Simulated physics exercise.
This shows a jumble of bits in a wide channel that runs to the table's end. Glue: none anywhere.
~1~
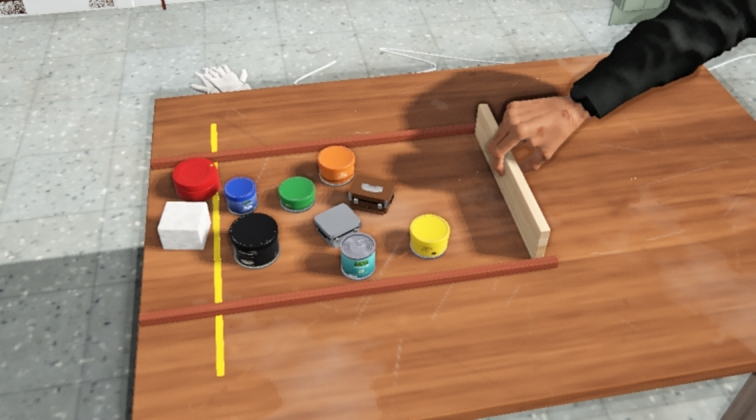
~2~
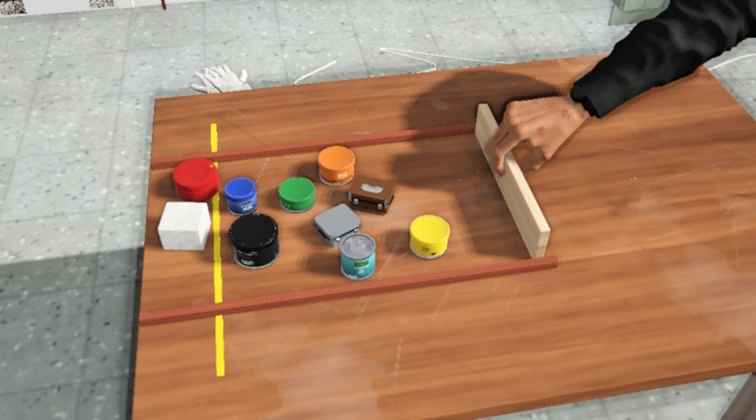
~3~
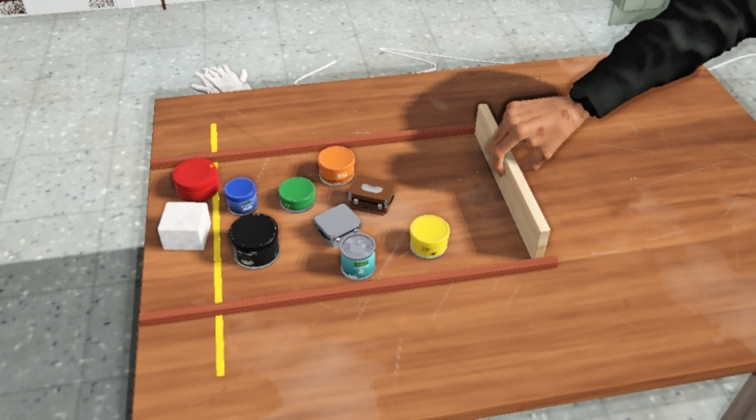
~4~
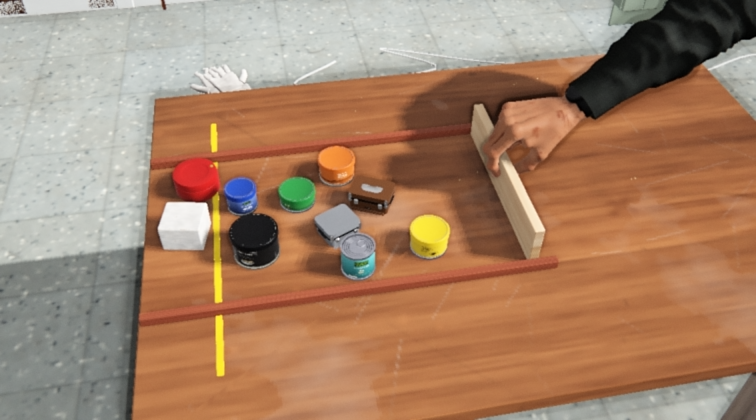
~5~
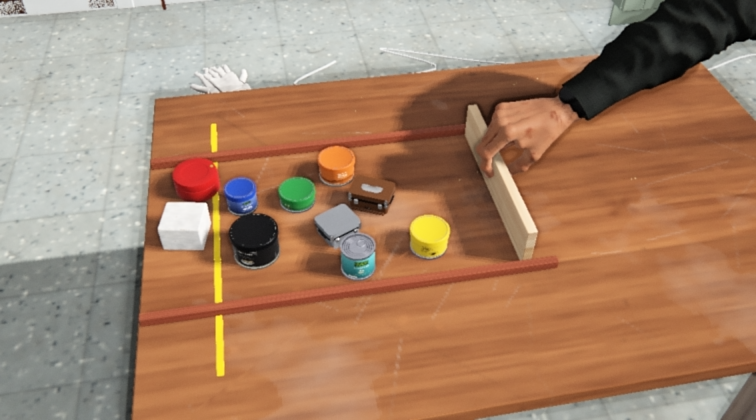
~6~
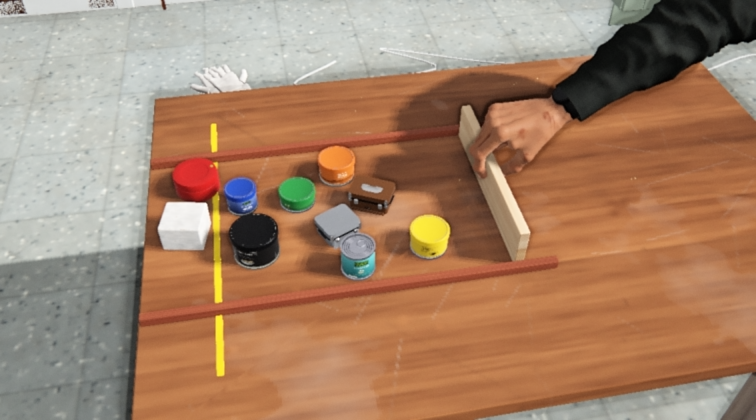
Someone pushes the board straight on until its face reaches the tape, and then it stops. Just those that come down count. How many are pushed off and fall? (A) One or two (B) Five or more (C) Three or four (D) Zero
(A) One or two.
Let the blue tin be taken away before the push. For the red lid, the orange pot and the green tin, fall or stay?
Red lid - gone; orange pot - safe; green tin - safe.
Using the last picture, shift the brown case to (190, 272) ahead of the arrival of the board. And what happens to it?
Brown case: Safe.
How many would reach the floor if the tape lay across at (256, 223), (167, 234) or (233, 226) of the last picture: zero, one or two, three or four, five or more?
Taking the three places in turn, it would be none at all; 5 or more; just one or two.
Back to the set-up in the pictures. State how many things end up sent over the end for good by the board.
Tally: 2.
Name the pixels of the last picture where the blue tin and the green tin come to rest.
First: About (166, 218); second: About (162, 192).
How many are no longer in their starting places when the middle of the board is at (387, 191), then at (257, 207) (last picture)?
First 3, then 10.
Soon after, none off yet; white block at rest near (185, 226); red lid at rest near (197, 180); blue tin at rest near (241, 197).
In the end, the number that fall off is one or two; gone, red lid and white block.
